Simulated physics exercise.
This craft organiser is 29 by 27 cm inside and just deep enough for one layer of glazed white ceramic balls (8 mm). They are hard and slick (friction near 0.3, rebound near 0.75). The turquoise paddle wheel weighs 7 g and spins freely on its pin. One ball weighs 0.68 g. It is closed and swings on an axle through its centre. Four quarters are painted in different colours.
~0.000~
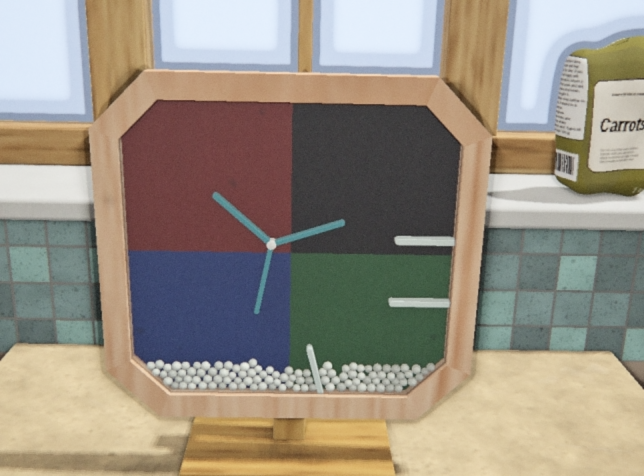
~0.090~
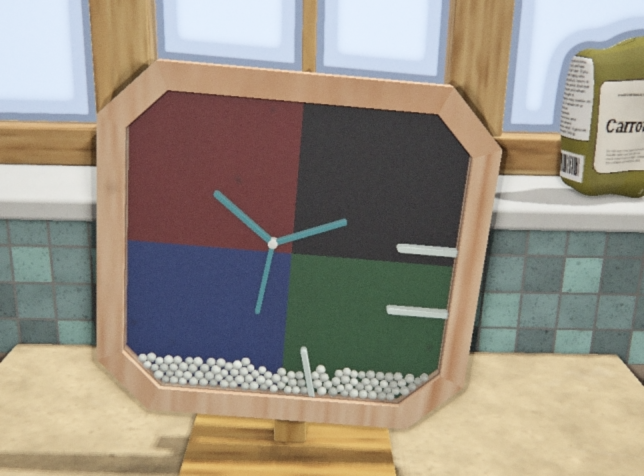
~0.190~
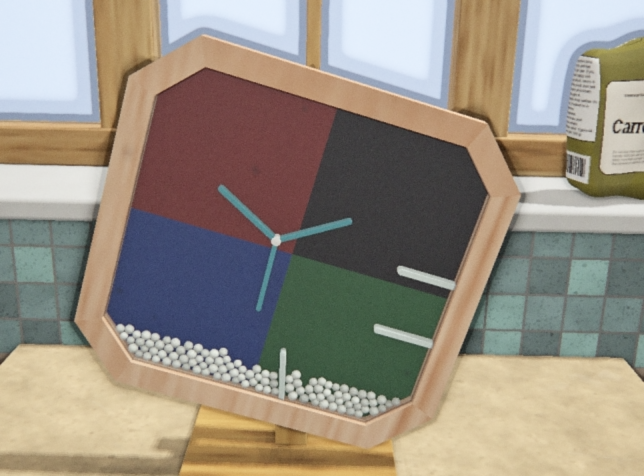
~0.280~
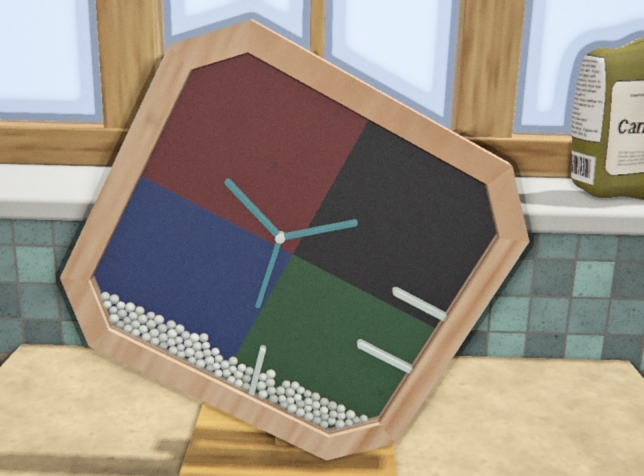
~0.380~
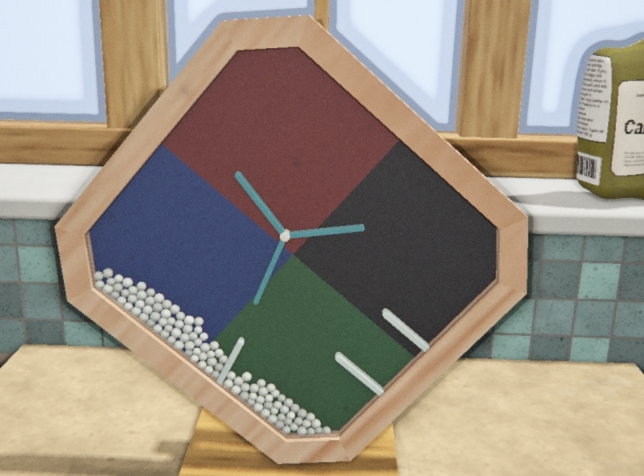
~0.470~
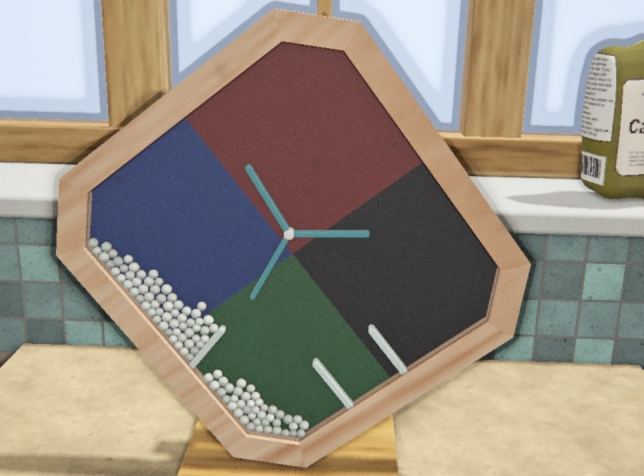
A four-coloured case turns clockwise as small white balls shift toward its lower left.
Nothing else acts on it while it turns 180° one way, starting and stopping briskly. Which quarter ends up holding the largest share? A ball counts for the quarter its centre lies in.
The one marked black.
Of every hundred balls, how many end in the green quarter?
Some 10 per cent.
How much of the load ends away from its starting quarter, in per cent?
Roughly 90 per cent.
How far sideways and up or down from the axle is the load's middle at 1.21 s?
About 10 cm left and 3 cm below.
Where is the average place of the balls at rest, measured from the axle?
About 4 cm left and 10 cm below.
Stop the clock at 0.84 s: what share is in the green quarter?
Roughly 75 per cent.
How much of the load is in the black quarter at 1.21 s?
Roughly 30 per cent.
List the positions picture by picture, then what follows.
The first picture shows level; about 100 balls; load centre (289, 377); top ball (253, 363); turquoise paddle wheel (272, 244); red (210, 179), blue (213, 320), green (366, 322), black (373, 182).
The second picture shows turned 4° clockwise; load centre (281, 378); top ball (151, 358).
The third picture shows turned 16° clockwise; load centre (255, 375); top ball (120, 329); wall ends (400, 270), (377, 329), (283, 353).
The fourth picture shows turned 27° clockwise; load centre (230, 367); top ball (105, 297); turquoise paddle wheel (280, 237).
The fifth picture shows turned 40° clockwise; load centre (211, 356); top ball (108, 273).
The sixth picture shows turned 52° clockwise; load centre (200, 347); top ball (93, 243); turquoise paddle wheel (289, 234); red (304, 142), blue (181, 234), green (282, 356), black (404, 274).
After 0.84 s, it stands 100° clockwise; the balls' middle is 10 cm left of and 4 cm below the centre; blue 25 %, green 75 %.
After 1.21 s, it stands 148° clockwise; the balls' middle is 10 cm left of and 3 cm below the centre; green 70 %, black 30 %.
After 1.52 s, it stands 180° clockwise; the balls' middle is 9 cm left of and 2 cm below the centre; red 5 %, green 50 %, black 50 %.
All still by 4.9 s, it stands 180° clockwise; red 30 %, blue 0 %, green 10 %, black 60 %.
